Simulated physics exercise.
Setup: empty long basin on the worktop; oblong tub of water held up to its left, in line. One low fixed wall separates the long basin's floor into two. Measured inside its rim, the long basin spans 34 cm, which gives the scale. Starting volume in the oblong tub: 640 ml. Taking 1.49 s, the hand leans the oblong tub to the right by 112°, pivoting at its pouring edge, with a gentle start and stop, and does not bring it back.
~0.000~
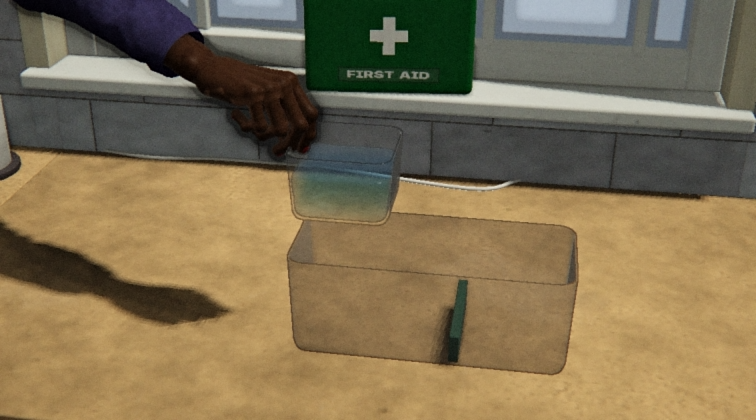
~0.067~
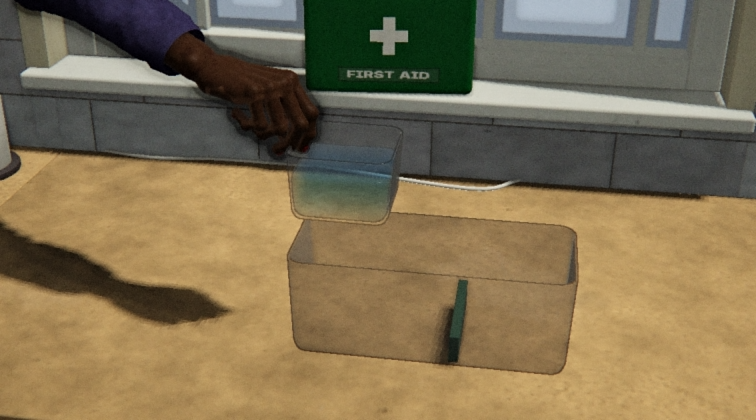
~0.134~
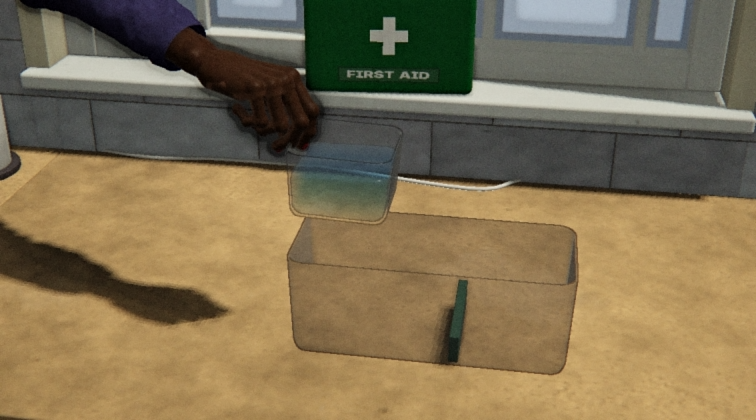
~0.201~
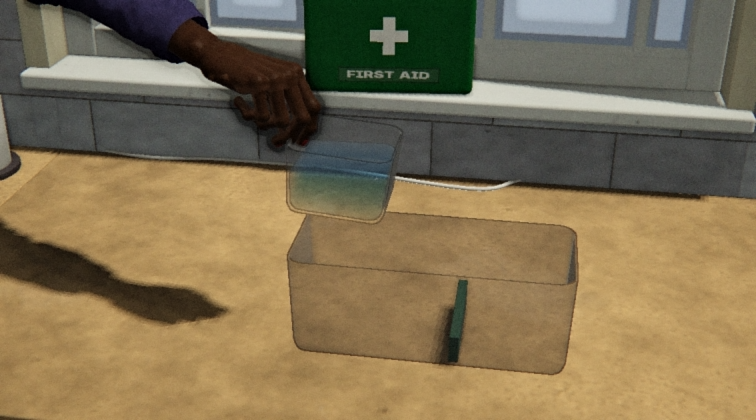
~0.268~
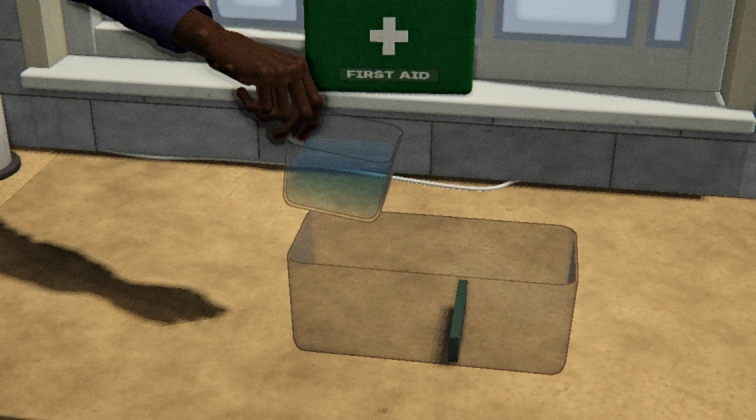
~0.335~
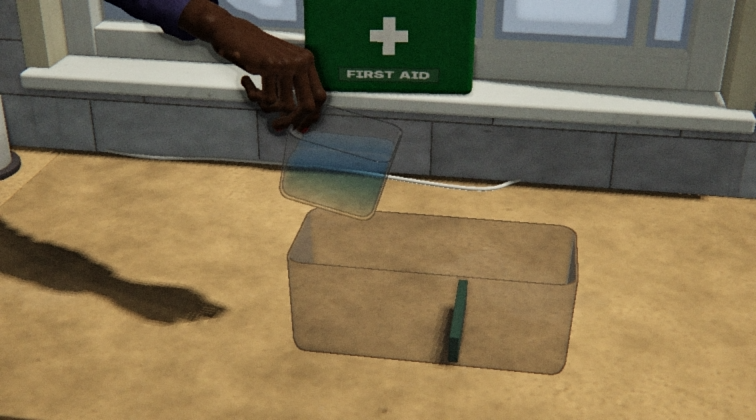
At the start, a hand holds a clear tub of bluish water level above the left side of a long, empty, see-through basin on the worktop. The hand then slowly leans the tub slightly to the right, its left side rising a little while the water stays inside and the basin stays still.
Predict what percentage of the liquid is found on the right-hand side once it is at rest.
About 84 % is on the right.
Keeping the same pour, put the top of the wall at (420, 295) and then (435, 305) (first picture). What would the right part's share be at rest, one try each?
The first gives near 95 per cent and the second near 95 per cent.
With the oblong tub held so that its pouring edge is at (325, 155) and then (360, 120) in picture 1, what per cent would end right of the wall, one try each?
Around 10 per cent first, around 25 per cent next.
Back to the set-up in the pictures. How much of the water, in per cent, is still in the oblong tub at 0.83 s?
Roughly 66 per cent.
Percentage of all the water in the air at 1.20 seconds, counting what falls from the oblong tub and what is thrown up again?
16 per cent or so.
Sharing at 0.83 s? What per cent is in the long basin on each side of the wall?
Lab note: Left near 7 %, right near 0.
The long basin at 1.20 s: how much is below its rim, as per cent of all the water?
Some 74 percent of the total.
Then, 0.83 s in, the tilt is 66° and 66 per cent is still to pour, 7 is left of the wall and 0 right of it.
Then, 1.20 s in, the tilt is 102° and 11 per cent is still to pour, 11 is left of the wall and 62 right of it.
Then, 1.58 s in, the tilt is 112° and 0 per cent is still to pour, 14 is left of the wall and 85 right of it.
Then, 1.99 s in, the tilt is 112° and 0 per cent is still to pour, 15 is left of the wall and 84 right of it.
Finally, 15 per cent lies left of the wall, 84 right of it and 1 outside.
